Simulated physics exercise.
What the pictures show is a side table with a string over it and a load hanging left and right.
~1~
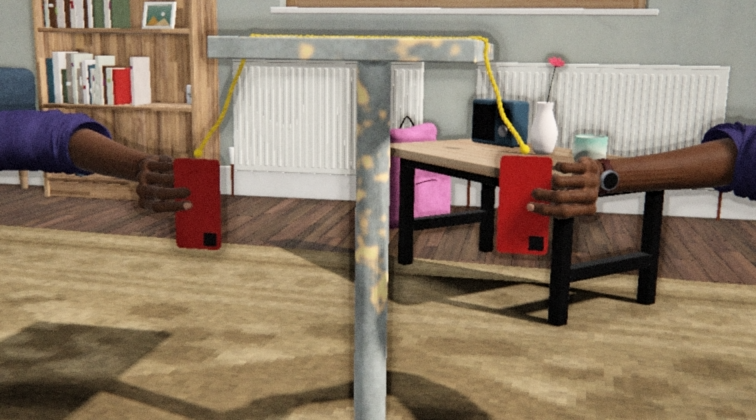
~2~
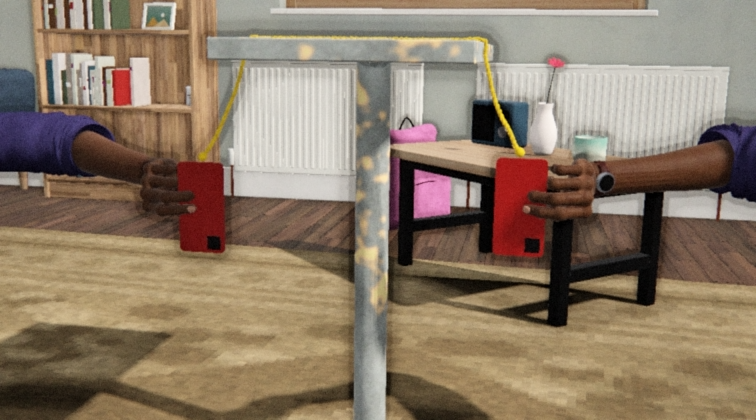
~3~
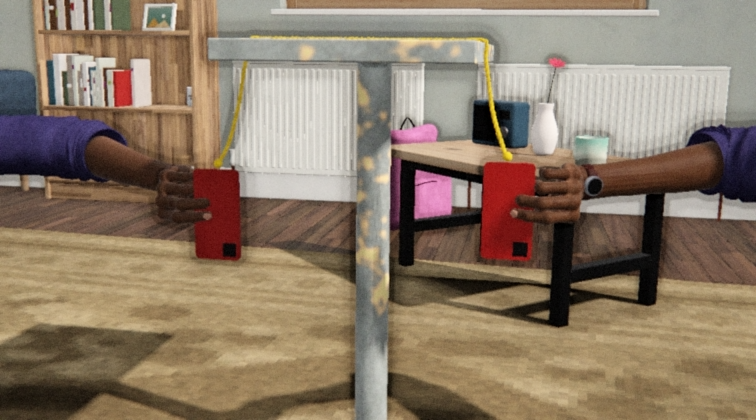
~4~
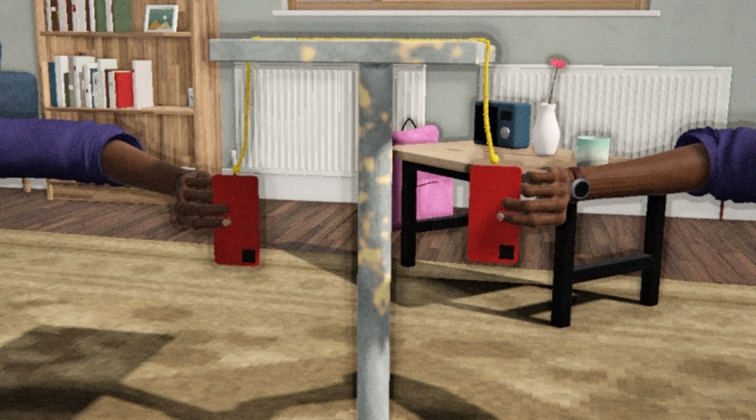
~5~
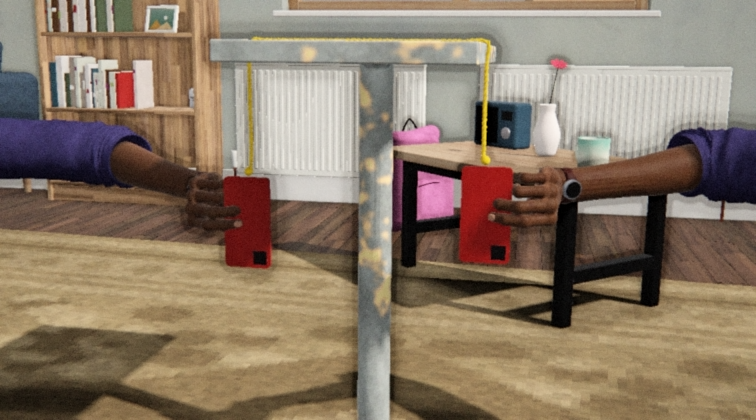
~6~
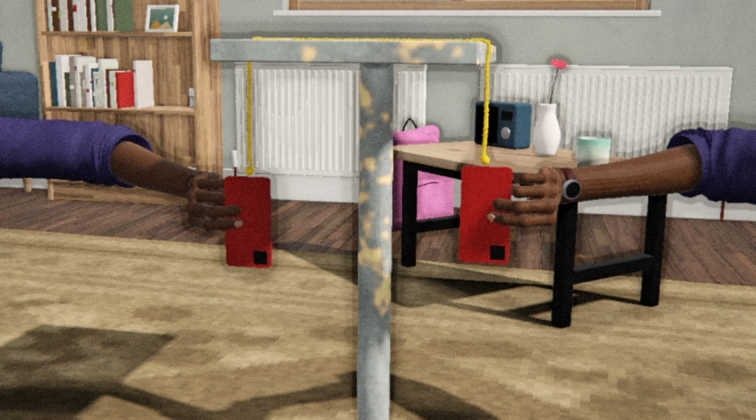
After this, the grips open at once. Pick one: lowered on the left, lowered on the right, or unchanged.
Unchanged.
Then, 0.50 s past the final frame, left phone at the same height near (257, 224); right phone at the same height near (477, 217).
Then, 1.28 s past the final frame, left phone at the same height near (251, 224); right phone at the same height near (481, 217).
When it is over, left phone at the same height near (253, 224); right phone at the same height near (482, 217). The string stays as it is.
